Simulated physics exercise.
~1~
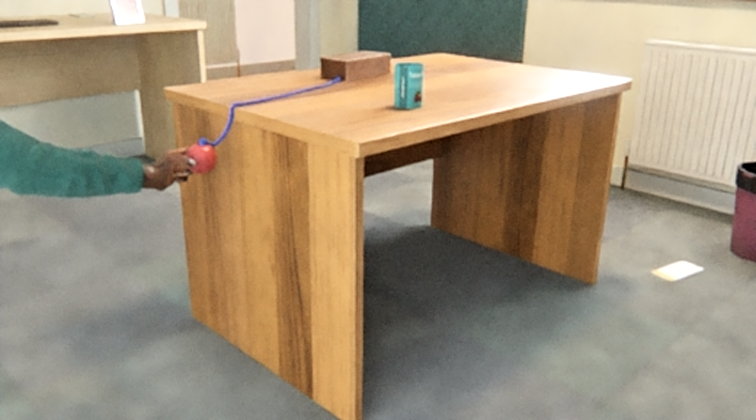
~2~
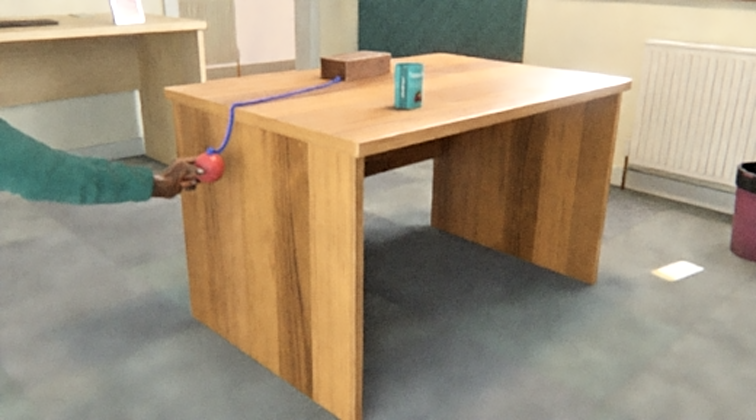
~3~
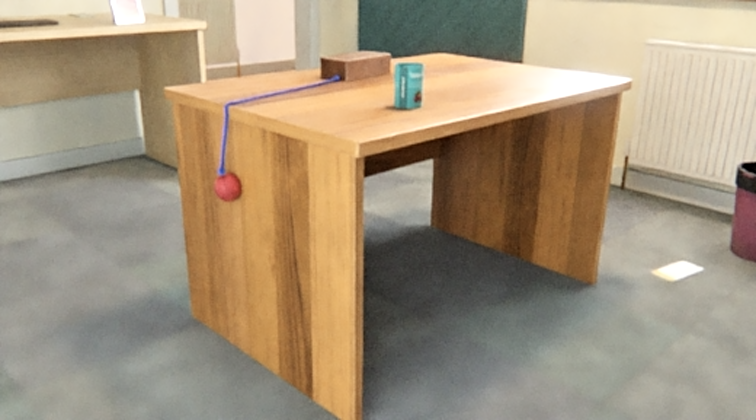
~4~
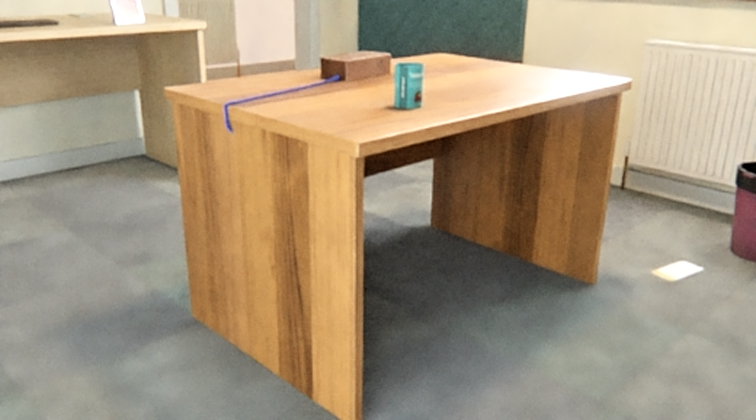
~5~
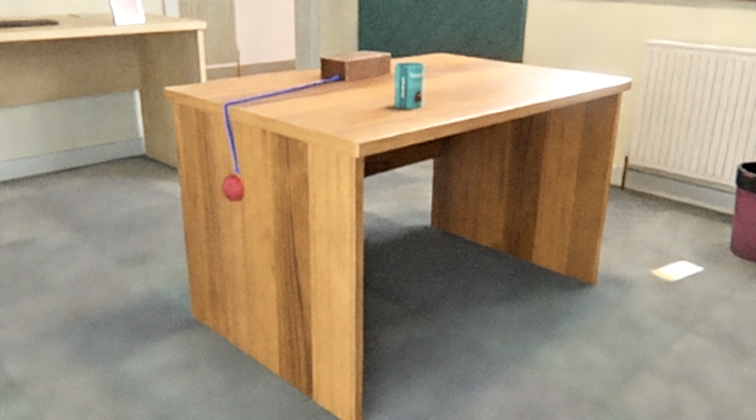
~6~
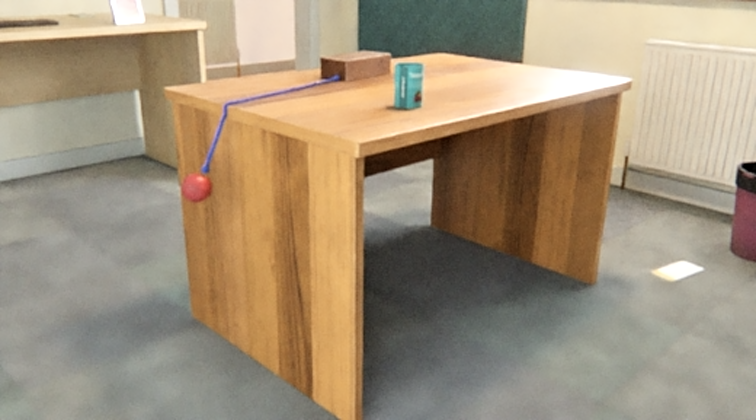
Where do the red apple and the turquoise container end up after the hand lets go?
The red apple ends up swinging in mid-air on the blue cord from the edge of the desk. The turquoise container stays standing on top.
